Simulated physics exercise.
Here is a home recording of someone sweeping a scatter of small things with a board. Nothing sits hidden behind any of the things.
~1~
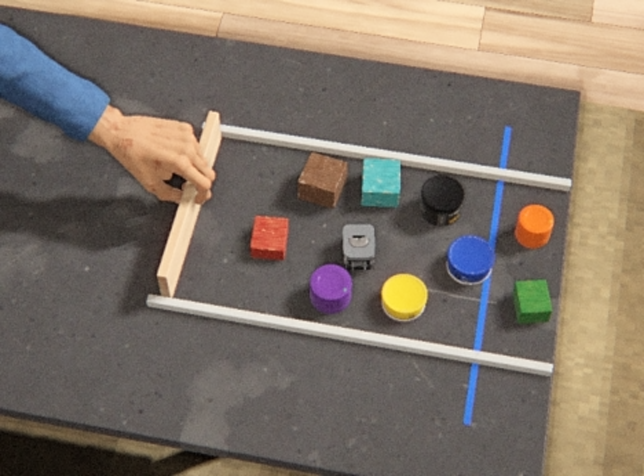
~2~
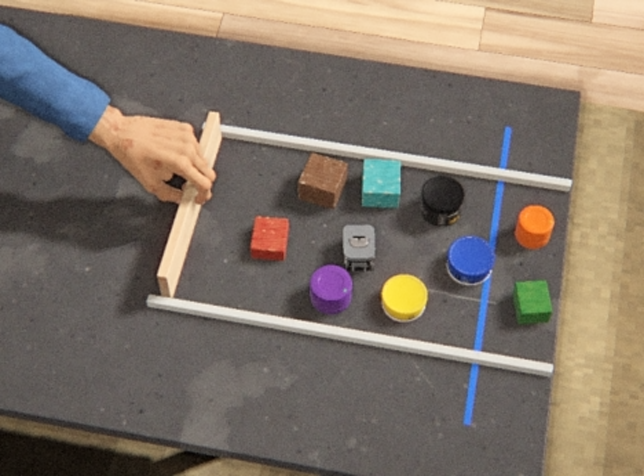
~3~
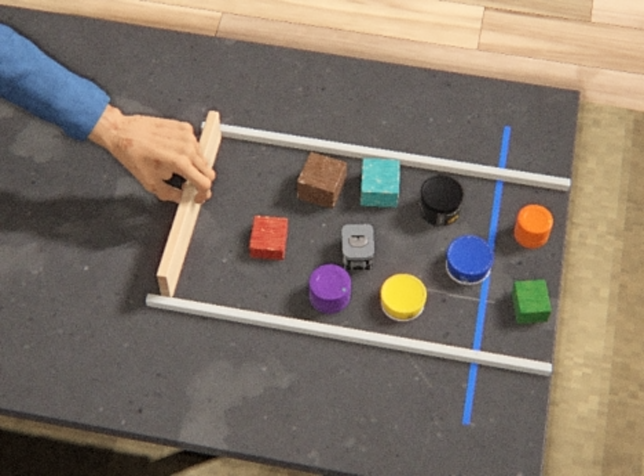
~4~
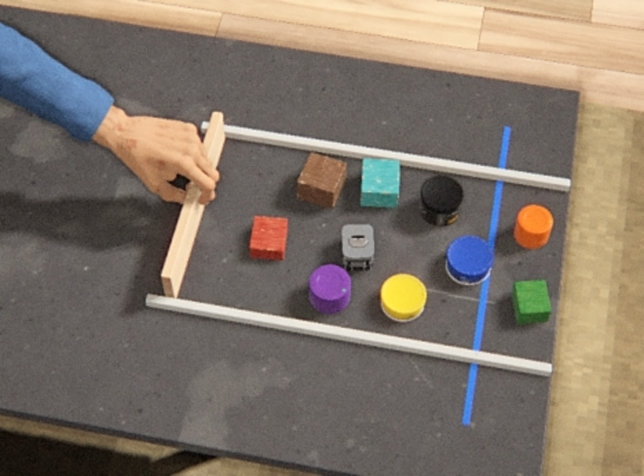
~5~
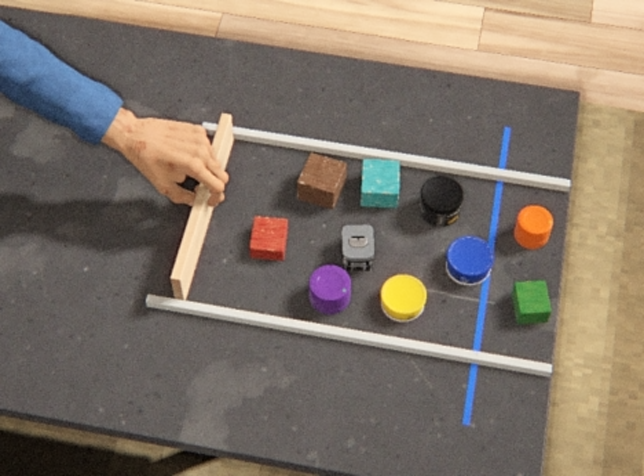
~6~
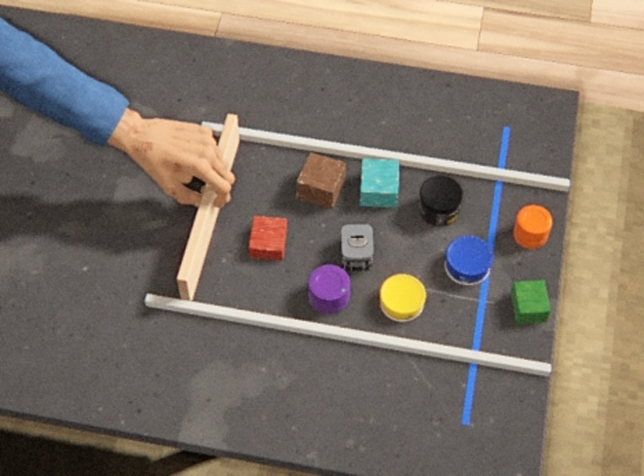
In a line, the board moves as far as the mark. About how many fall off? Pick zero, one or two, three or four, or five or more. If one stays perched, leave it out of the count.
Three or four fall off.
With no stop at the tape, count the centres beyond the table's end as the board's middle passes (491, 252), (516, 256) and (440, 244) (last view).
4, 7 and 1.
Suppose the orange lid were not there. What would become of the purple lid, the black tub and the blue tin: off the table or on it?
In that case the purple lid stays where it is, the black tub goes off the edge, the blue tin goes off the edge.
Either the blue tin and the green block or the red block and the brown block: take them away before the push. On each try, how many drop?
Taking the two tries in turn, it comes to 2 and 2.
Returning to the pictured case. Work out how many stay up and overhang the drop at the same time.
That would be 2.
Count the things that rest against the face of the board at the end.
3.
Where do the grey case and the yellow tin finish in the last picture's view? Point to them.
Look around (536, 279) for the first and around (543, 318) for the second.
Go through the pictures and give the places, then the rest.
The first frame shows green block (532, 302); orange lid (534, 227); blue tin (470, 261); board (191, 202); tape (489, 264).
The second frame shows orange lid (534, 228); black tub (442, 202).
The third frame shows blue tin (469, 260); board (191, 202).
The fourth frame shows green block (531, 302); turquoise block (380, 183).
The fifth frame shows orange lid (533, 228); grey case (358, 248).
The sixth frame shows green block (530, 302); orange lid (533, 227); blue tin (469, 261); board (210, 206); tape (488, 264).
Soon after, none off yet; green block at rest near (530, 302); orange lid at rest near (533, 227); blue tin at rest near (469, 261).
After that, none off yet; green block moving near (540, 306); orange lid tilting well over near (590, 252); blue tin displaced about its own width near (535, 270).
In the end, the number that fall off is three or four; gone, black tub, blue tin, orange lid and green block.
